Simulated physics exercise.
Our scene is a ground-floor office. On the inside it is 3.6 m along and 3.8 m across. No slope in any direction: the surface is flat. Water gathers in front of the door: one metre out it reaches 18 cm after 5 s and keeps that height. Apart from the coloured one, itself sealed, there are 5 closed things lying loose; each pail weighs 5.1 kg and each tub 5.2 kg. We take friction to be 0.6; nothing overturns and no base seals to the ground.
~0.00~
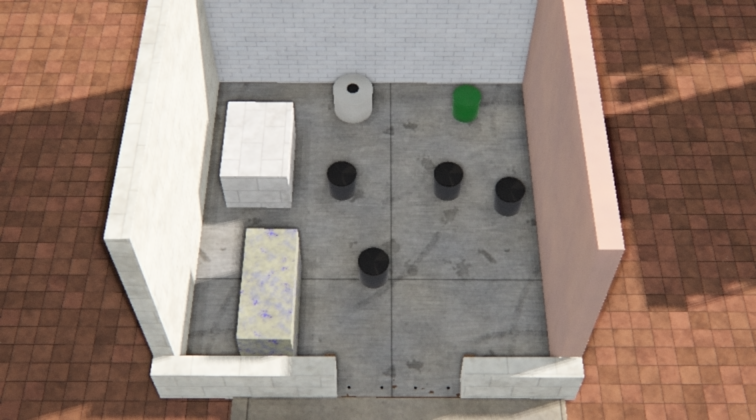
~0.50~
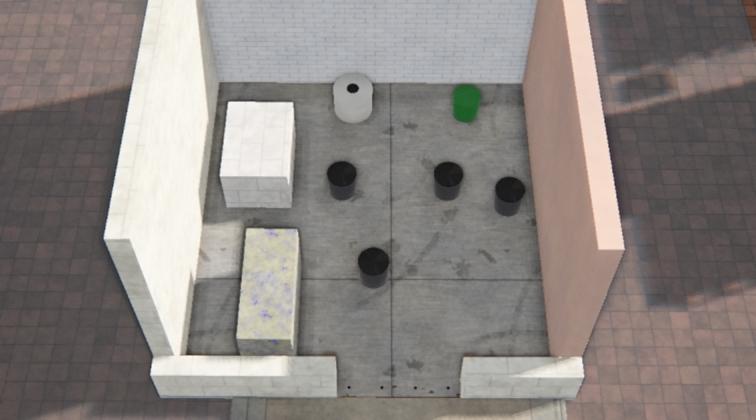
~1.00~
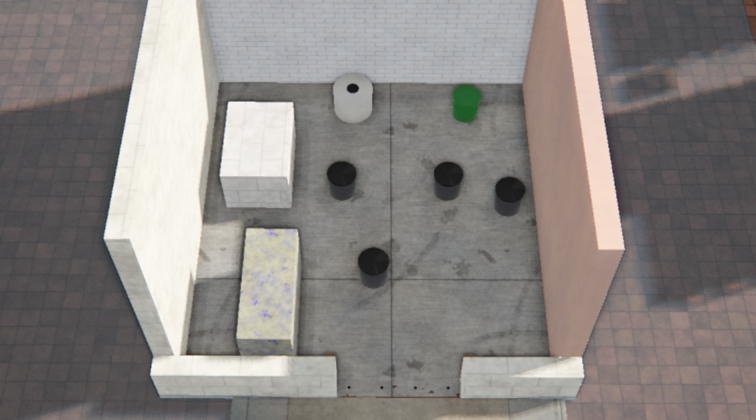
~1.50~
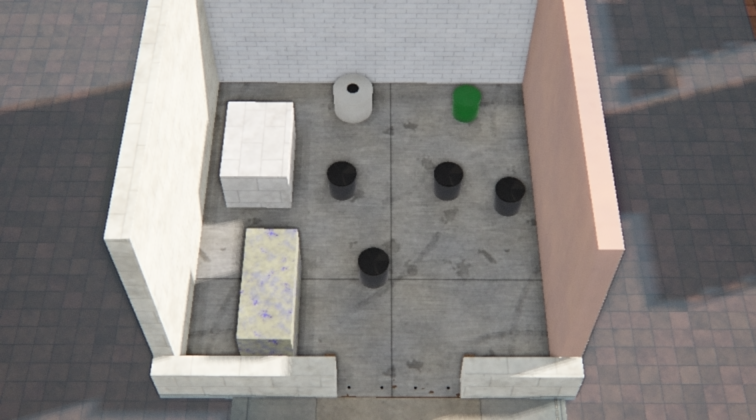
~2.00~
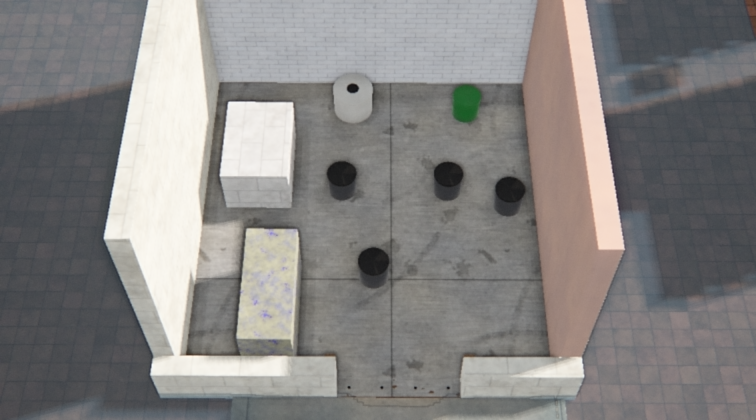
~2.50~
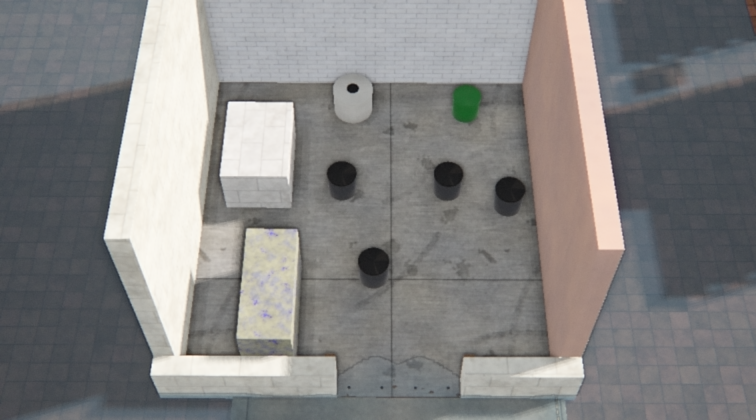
Roofless room with a green pail and dark containers standing still as outside paving turns grey and water edges through the doorway.
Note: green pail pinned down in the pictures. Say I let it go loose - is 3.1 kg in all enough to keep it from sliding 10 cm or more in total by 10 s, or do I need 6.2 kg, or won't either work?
Neither will work.
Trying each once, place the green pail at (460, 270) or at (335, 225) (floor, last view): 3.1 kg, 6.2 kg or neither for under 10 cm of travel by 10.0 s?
Taking them in turn, neither mass keeps it, and neither mass keeps it.
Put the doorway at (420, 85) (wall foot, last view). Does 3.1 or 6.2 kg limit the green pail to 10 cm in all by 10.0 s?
If so, then both options fall short.
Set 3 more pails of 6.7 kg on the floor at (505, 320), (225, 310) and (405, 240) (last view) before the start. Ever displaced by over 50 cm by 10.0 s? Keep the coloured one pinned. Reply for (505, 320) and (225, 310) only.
First one: Inside the limit; second one: Inside the limit.
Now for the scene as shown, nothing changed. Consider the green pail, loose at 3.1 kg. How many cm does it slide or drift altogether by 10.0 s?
Adding it all up, something like 60 cm.
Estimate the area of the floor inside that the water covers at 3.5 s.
Flooded: Near 1.5 m2.
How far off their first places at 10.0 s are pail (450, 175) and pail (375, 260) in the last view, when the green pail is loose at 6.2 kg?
Respectively 100 and 200 centimetres.
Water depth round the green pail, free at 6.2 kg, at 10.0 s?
Close to 12 cm deep.
After 3.5 s the green pail would be 0 cm from its start with 3.1 kg and 0 cm from its start with 6.2 kg; 0 cm of water round it then.
After 4.5 s the green pail would be 0 cm from its start with 3.1 kg and 0 cm from its start with 6.2 kg; 0 cm of water round it then.
After 7.0 s the green pail would be 0 cm from its start with 3.1 kg and 0 cm from its start with 6.2 kg; 2 cm of water round it then.
After 10.0 s the green pail would be 46 cm from its start with 3.1 kg and 30 cm from its start with 6.2 kg; 12 cm of water round it then.
